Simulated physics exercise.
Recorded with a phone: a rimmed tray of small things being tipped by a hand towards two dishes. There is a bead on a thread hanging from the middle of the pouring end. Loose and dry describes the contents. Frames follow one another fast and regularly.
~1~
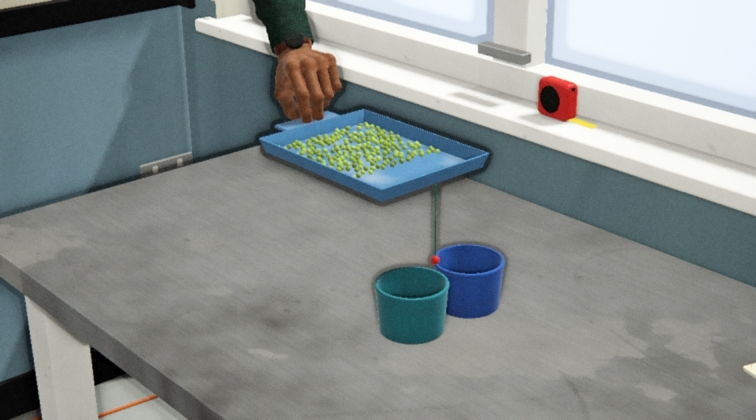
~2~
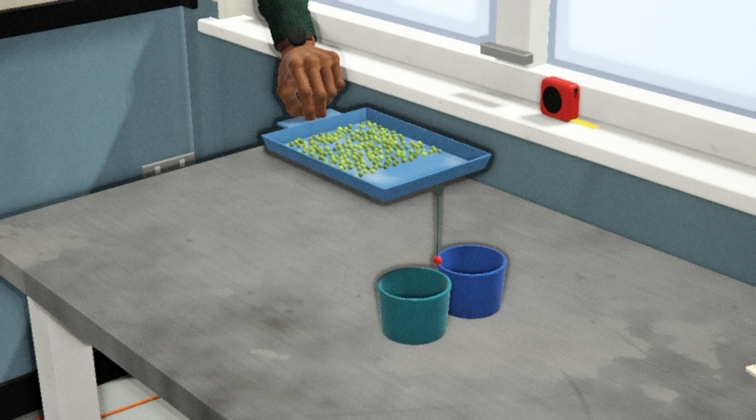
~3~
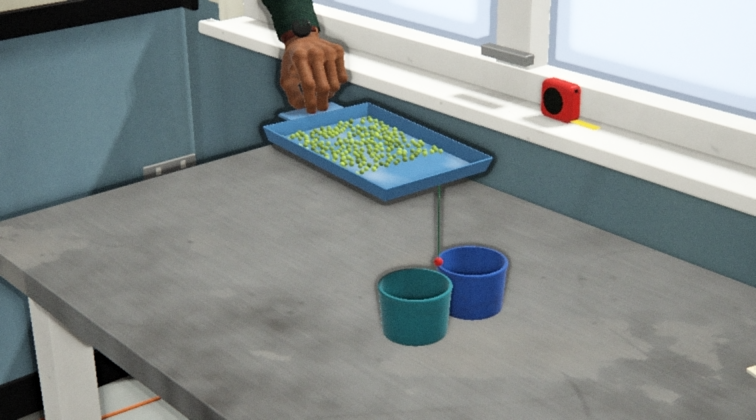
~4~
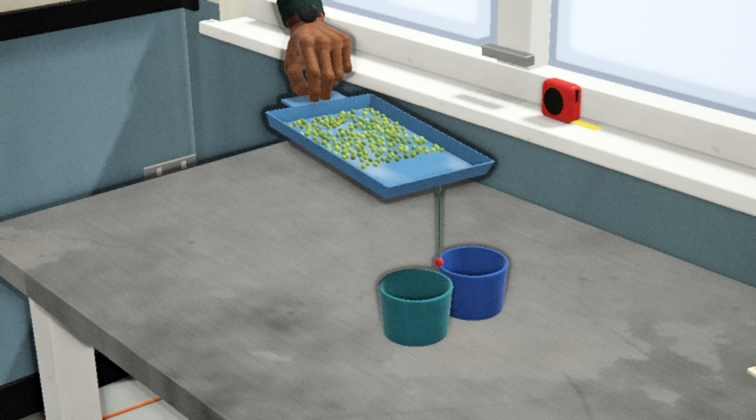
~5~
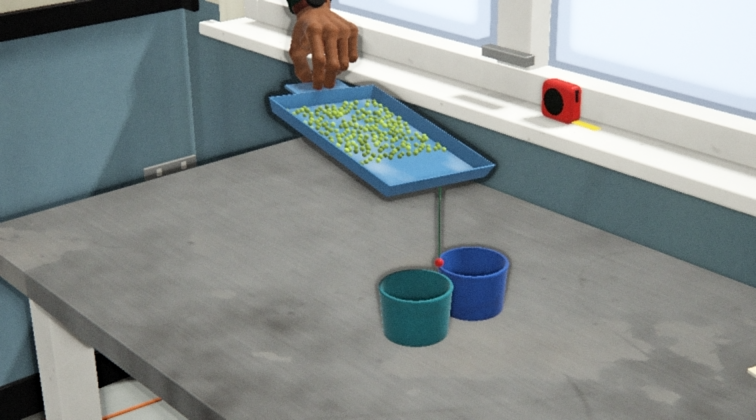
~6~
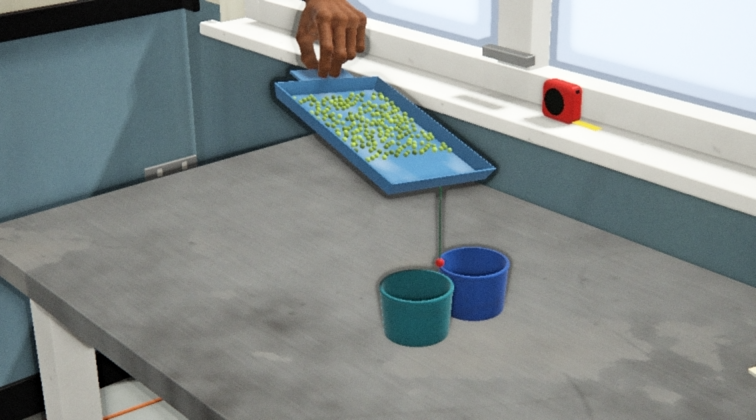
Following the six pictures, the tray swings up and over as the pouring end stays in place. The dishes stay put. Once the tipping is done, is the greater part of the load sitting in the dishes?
The dishes end up holding in excess of half.
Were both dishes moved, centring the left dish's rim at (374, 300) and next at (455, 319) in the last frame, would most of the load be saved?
Try 1: Not up to half; try 2: Not up to half.
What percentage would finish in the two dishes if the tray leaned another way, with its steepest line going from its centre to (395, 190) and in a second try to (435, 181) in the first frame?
Around 30 percent for the first aim and around 30 percent for the second.
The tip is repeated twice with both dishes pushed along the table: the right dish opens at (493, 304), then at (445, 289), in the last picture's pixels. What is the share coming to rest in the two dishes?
It comes to roughly 0 per cent in one try and roughly 0 per cent in the next.
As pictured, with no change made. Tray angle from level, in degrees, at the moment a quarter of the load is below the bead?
I'd put it at about 65 degrees.
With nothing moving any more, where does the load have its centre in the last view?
Roughly at (484, 301), give or take.
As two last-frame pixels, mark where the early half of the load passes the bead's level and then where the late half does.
Roughly at (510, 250) first, and then at (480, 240).
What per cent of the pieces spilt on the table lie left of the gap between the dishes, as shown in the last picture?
Around 0 %.
Just after the last frame, tray tipped steeply; roughly two thirds on the tray; about a tenth in the right dish; roughly a quarter outside both; roughly a quarter in the air.
A moment on, tray tipped past a quarter turn; about a tenth on the tray; roughly two thirds in the right dish; roughly a quarter outside both; about a tenth in the air.
Further on, tray tipped past a quarter turn; roughly two thirds in the right dish; roughly a quarter outside both.
When it is over, tray tipped past a quarter turn; not one in the left dish; roughly two thirds in the right dish; roughly a quarter outside both.
